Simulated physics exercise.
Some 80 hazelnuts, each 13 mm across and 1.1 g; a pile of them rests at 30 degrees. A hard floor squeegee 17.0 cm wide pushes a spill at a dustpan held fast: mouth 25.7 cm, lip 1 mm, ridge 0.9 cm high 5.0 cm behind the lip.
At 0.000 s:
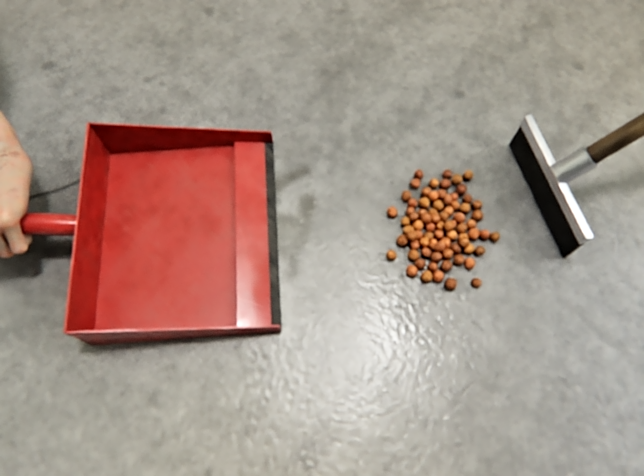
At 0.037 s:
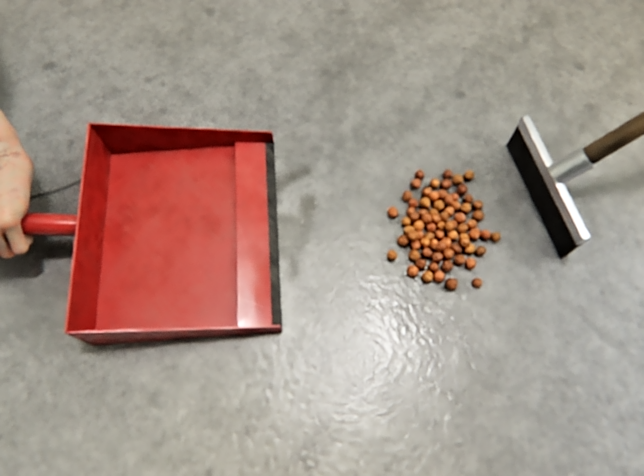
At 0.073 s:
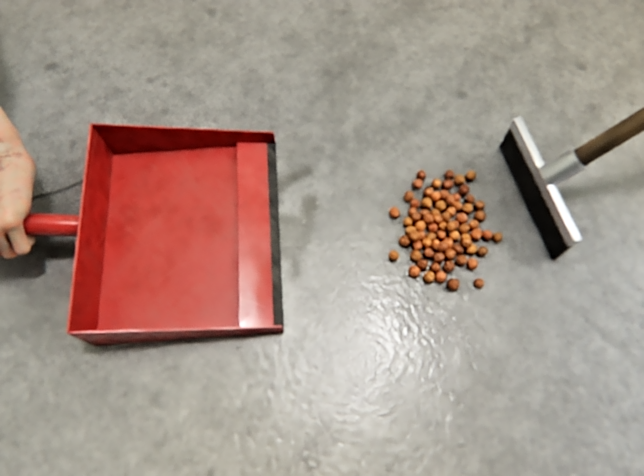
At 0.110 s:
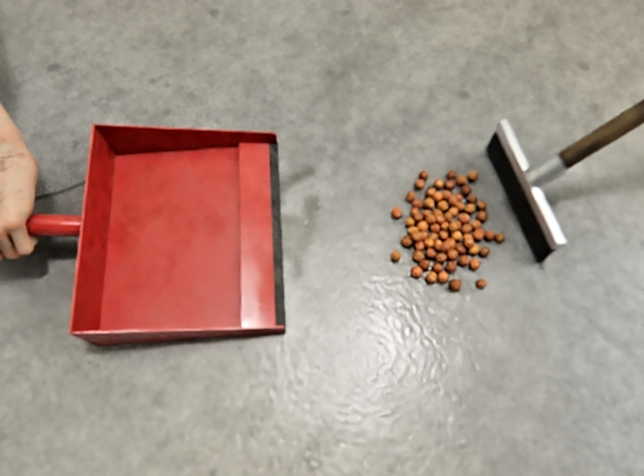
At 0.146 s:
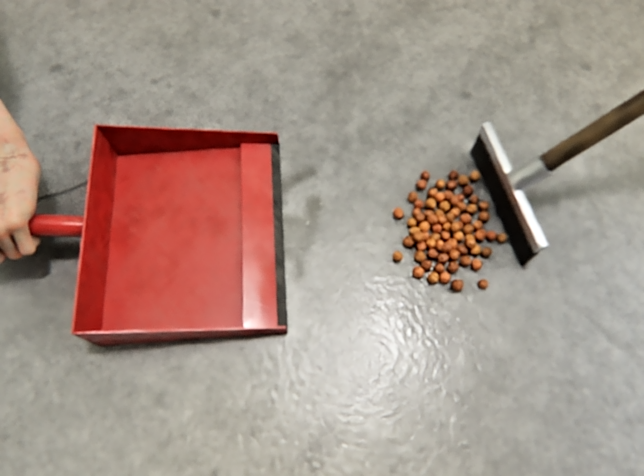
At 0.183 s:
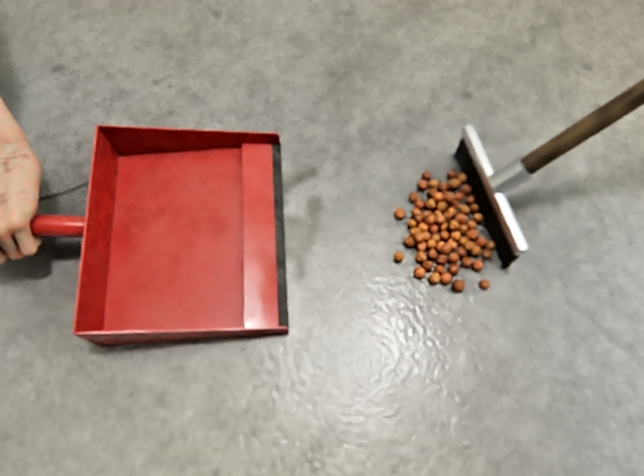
On a grey floor, a squeegee slides left into a pile of round brown nuts.
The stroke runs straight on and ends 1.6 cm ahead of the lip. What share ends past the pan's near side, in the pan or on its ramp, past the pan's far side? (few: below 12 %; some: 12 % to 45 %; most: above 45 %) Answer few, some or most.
Past the pan's near side: Some; in the pan or on its ramp: Some; past the pan's far side: Few.
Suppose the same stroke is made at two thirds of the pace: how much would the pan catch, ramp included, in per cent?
Then about 25 per cent.
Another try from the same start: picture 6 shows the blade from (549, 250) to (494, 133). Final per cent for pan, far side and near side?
Pan 30, far 0, near 15.
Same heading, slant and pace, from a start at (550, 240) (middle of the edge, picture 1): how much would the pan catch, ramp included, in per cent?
About 30 per cent.
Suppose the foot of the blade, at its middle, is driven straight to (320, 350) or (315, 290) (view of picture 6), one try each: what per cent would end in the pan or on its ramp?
Some 20 and 35 per cent.
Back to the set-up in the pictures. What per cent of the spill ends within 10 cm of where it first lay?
Some 5 per cent.
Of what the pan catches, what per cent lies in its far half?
Roughly 30 per cent.
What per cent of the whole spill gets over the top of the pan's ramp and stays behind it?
Roughly 5 per cent.
After 0.36 s, middle of the blade 14 cm from the lip; 0 % over the lip, far side 0 %, near side 5 %.
After 0.48 s, middle of the blade 6 cm from the lip; 0 % over the lip, far side 0 %, near side 10 %.
After 0.73 s, middle of the blade 3 cm from the lip; 50 % over the lip, far side 0 %, near side 15 %.
At rest (1.4 s), near side 15 %, pan 35 %, far side 0 %, in front of the lip or behind the blade 45 %.
